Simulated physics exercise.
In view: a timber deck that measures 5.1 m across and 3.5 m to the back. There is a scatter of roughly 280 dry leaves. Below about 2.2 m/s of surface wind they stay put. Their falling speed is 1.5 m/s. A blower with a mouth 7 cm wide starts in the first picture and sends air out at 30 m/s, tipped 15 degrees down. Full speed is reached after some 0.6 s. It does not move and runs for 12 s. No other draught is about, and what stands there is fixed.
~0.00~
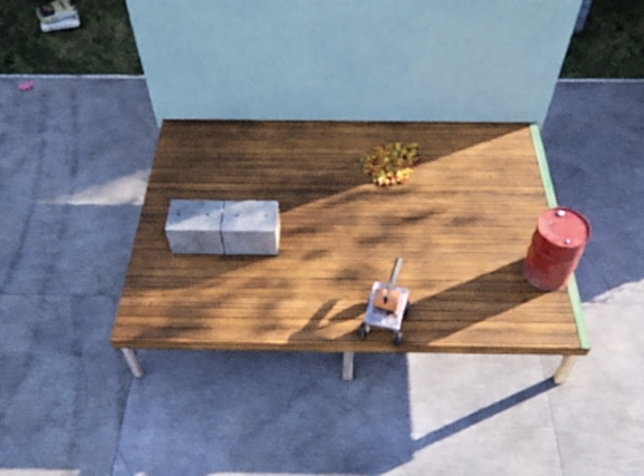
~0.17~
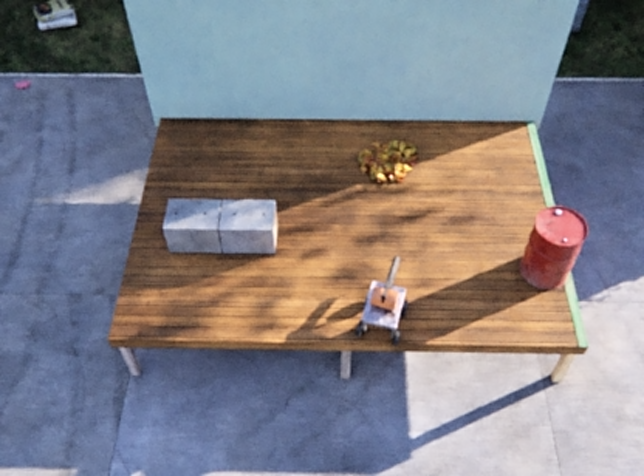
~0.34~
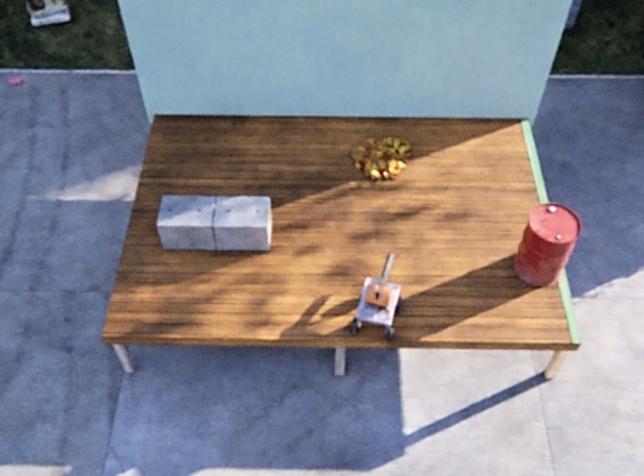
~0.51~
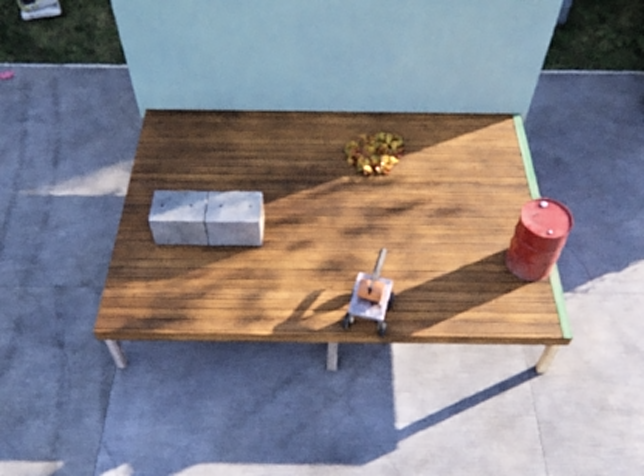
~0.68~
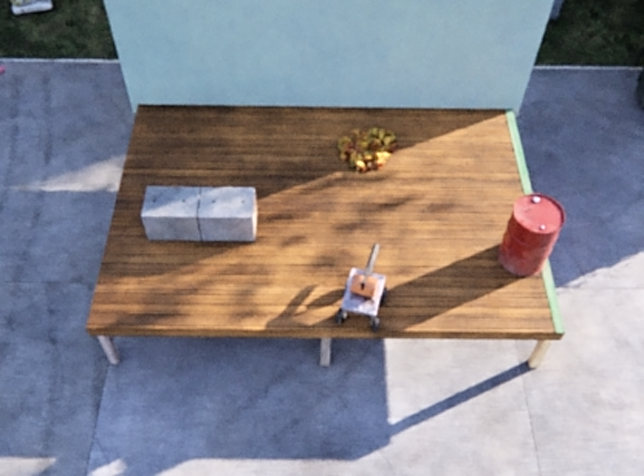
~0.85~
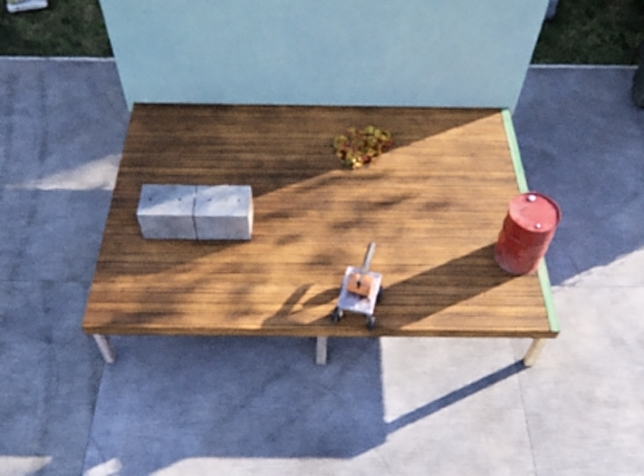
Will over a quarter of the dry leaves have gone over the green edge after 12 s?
More than a quarter over the green edge: No.
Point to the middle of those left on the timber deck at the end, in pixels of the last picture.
Around (348, 104).
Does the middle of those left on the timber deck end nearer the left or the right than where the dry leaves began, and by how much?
Towards the left, some 0.2 m.
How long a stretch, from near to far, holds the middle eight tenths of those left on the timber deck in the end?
About 0.4 m.
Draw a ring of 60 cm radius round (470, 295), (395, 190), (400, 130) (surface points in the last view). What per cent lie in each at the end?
In turn about 0 %, 0 %, 20 %.
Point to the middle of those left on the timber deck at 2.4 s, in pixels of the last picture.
Near (353, 108).
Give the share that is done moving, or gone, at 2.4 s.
About 40 %.
After 2.4 s the count stands so, 0 % are over the green edge; the middle of those still in play is near (353, 108).
After 3.8 s the count stands so, 0 % are over the green edge; the middle of those still in play is near (352, 106).
After 6.6 s the count stands so, 1 % are over the green edge; the middle of those still in play is near (352, 104).
After 12.0 s, at the end, 2 % are over the green edge; the middle of those still in play is near (348, 104).
